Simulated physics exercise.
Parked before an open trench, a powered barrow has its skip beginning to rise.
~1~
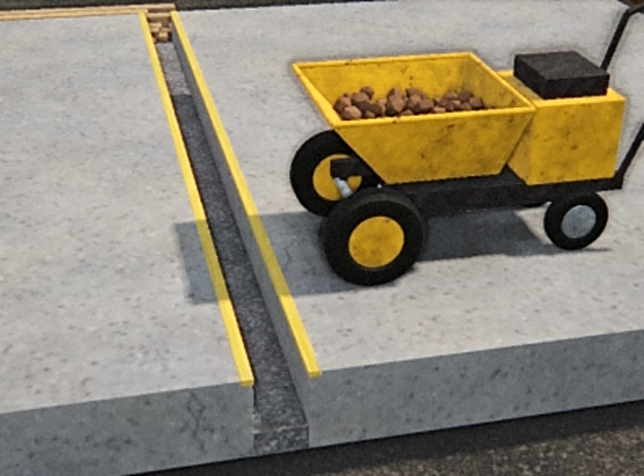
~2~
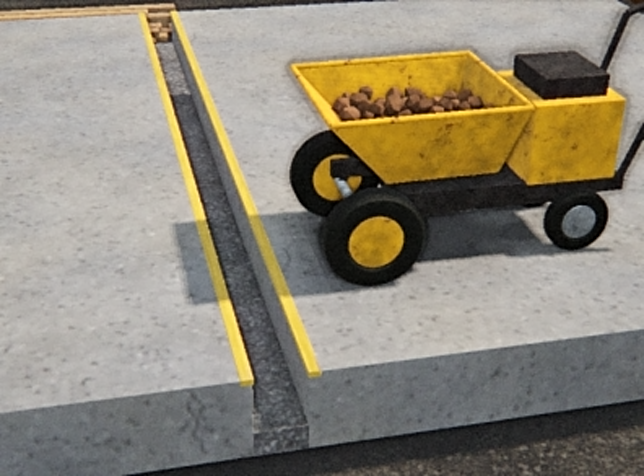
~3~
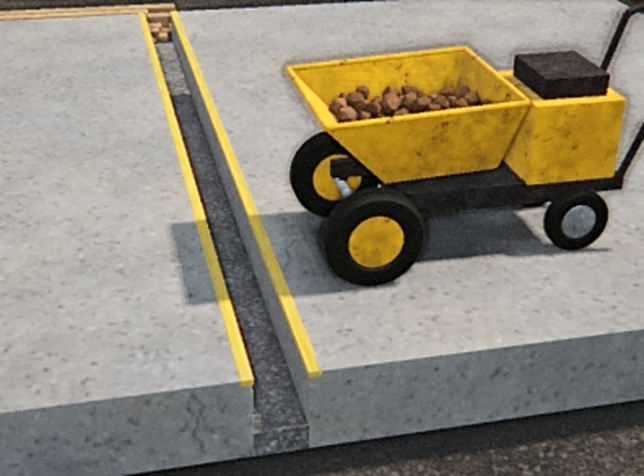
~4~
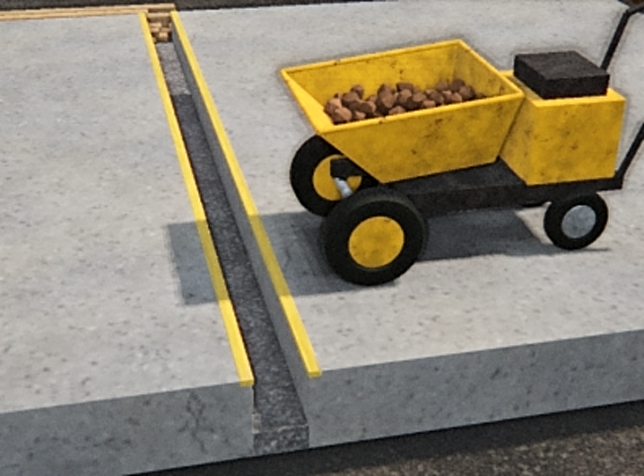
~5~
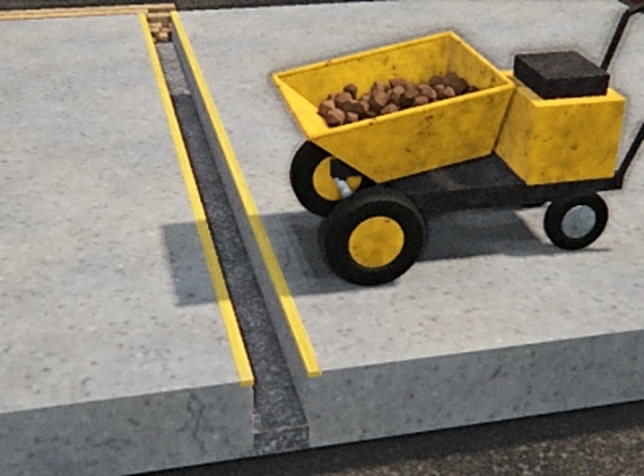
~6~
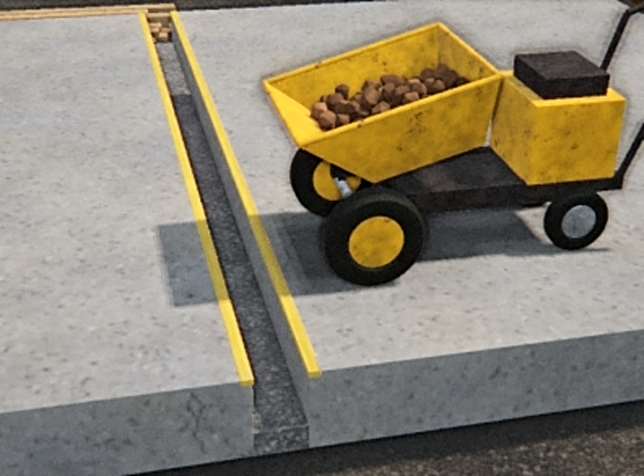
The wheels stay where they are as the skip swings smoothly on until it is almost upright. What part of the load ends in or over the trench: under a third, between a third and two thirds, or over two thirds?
Not even a third of the load lands in the trench.
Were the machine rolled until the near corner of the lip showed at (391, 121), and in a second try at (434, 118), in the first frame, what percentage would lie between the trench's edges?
The share would be near 90 percent, and then near 50 percent.
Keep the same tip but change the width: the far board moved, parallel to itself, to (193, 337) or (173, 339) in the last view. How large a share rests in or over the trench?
70 % and 90 %, give or take.
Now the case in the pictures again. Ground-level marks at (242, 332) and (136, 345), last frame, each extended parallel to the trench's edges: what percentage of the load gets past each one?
Estimate, first then second: 80 %, 20 %.
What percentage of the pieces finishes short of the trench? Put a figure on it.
It works out to close to 0 per cent.
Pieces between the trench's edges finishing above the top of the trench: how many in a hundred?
I'd put it near 30 in a hundred.
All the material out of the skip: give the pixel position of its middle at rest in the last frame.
Near (178, 257).
Shortly afterwards, skip tipped steeply; the whole lot in the skip.
Next, skip tipped right over; all but a few in the skip; only a few in or heaped over the trench; only a few beyond it.
Some moments later, skip tipped right over; near a quarter in the skip; only a few in or heaped over the trench; the bulk beyond it.
In the end, skip tipped right over; a little in the skip; a little in or heaped over the trench; the bulk beyond it.
